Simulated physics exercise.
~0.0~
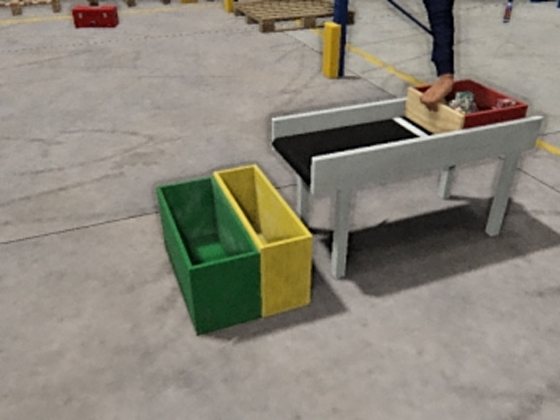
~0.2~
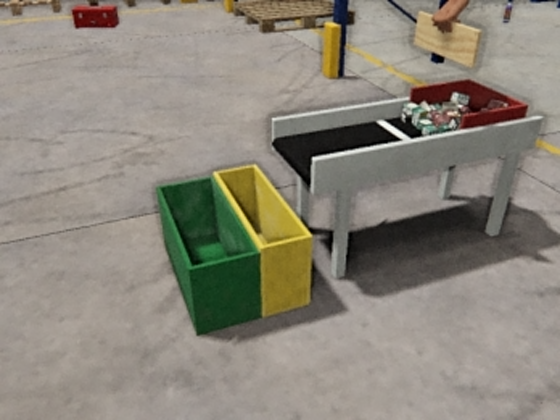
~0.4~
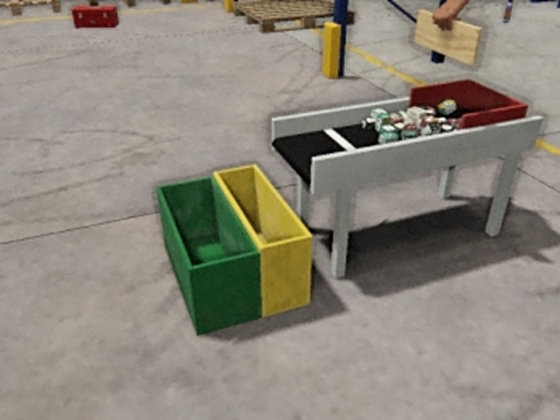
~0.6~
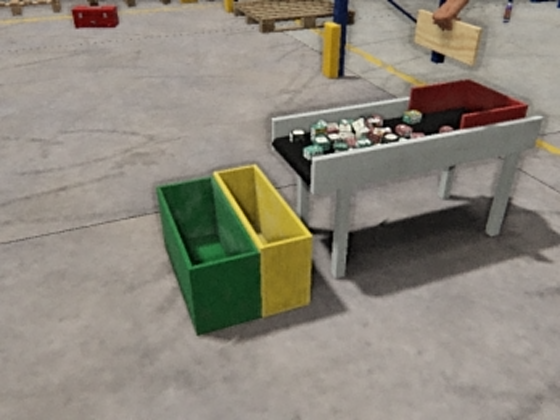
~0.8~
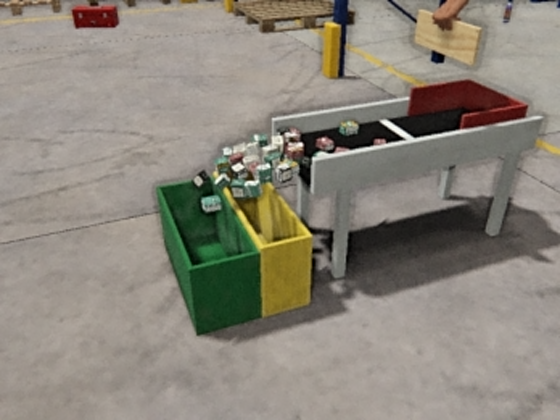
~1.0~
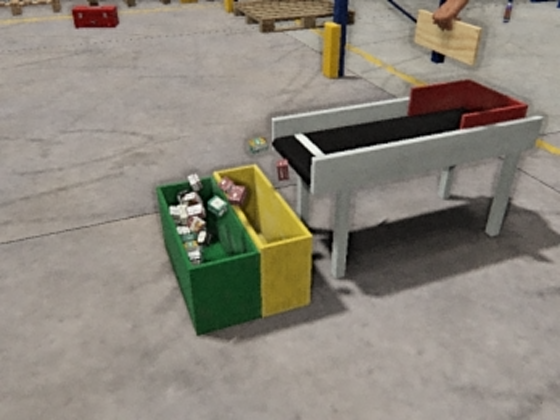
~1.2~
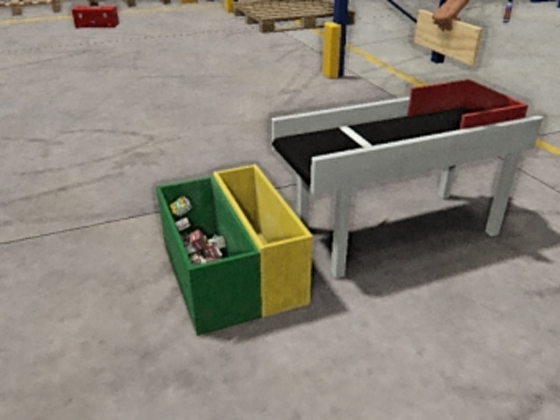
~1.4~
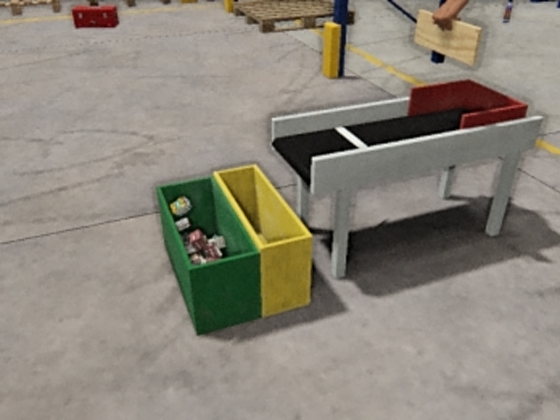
A black conveyor belt between pale grey side boards stands on a concrete warehouse floor, seen from above at an angle, with a red pen at its right end and green and yellow boxes side by side below its left end. A hand lifts a wooden board away from the pen and holds it above. Small cartons ride left in a loose cluster, along with the belt's white stripe. They spill off the end, fly over the yellow box and drop into the green one. Finally, the cartons lie in the green box, while the yellow box and belt look empty.
